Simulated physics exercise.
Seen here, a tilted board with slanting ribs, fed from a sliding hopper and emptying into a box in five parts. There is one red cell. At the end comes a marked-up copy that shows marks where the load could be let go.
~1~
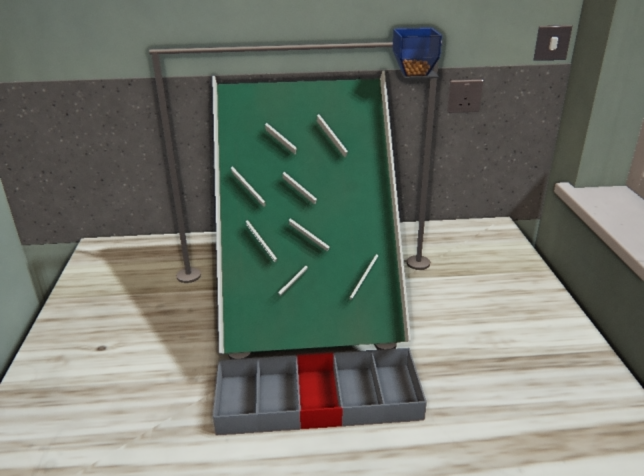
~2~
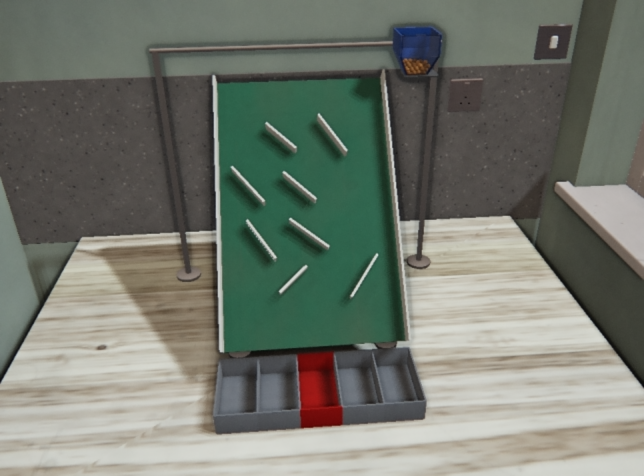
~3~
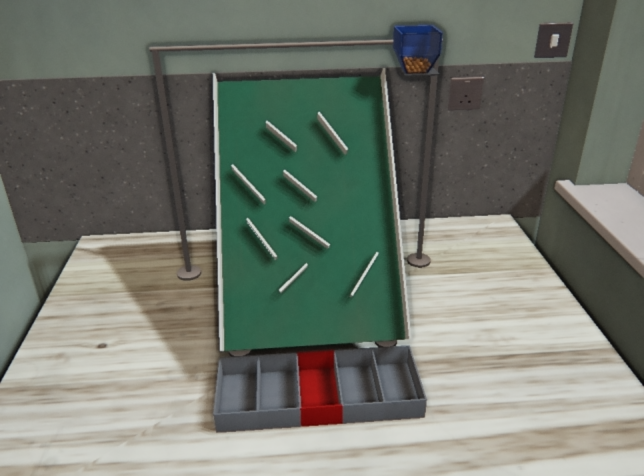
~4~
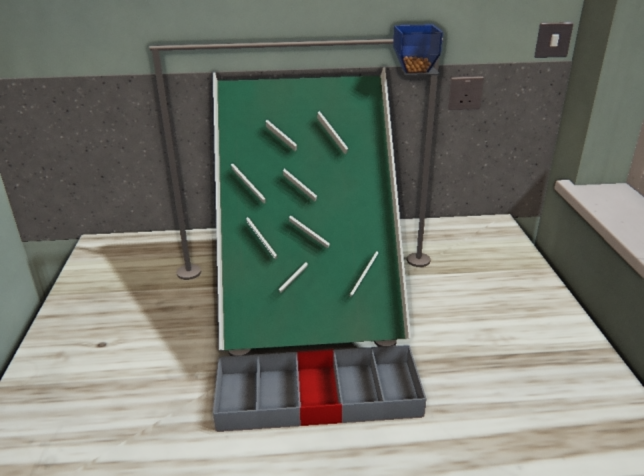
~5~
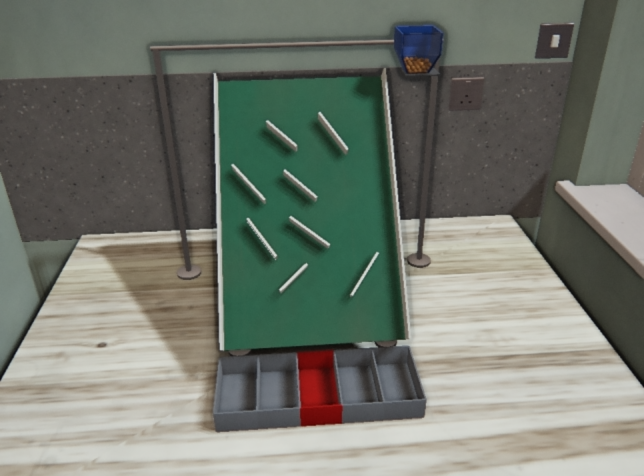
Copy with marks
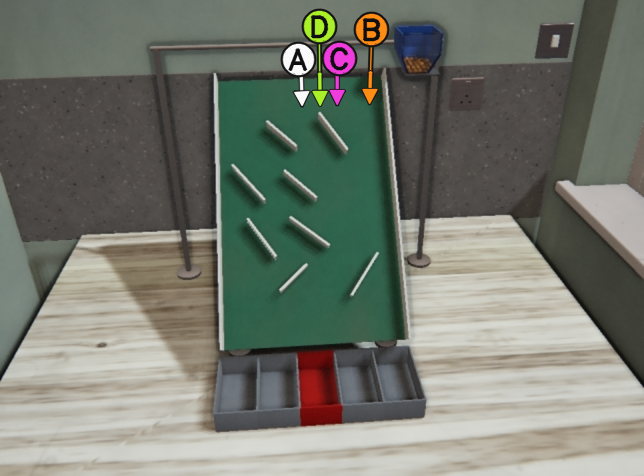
A green tilted board with slanting ribs stands above a five-part box, and nothing visibly moves.
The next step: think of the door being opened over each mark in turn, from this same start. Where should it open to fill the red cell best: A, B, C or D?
A works best here.
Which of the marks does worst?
Here it is mark C.
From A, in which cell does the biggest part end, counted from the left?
The third.
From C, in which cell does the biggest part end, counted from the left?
The fifth.
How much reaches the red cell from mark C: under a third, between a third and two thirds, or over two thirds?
Mark C gives under a third.
On the marked copy, mark A meets the board at (302, 100); mark B meets the board at (369, 98); mark C meets the board at (337, 99); mark D meets the board at (320, 100).
With A, the bulk in the red cell, close to a quarter in other cells.
With B, close to a quarter in the red cell, close to half in other cells, close to a quarter outside the box.
With C, a small share in the red cell, close to two thirds in other cells, close to a quarter outside the box.
With D, close to a quarter in the red cell, close to half in other cells, a small share outside the box.
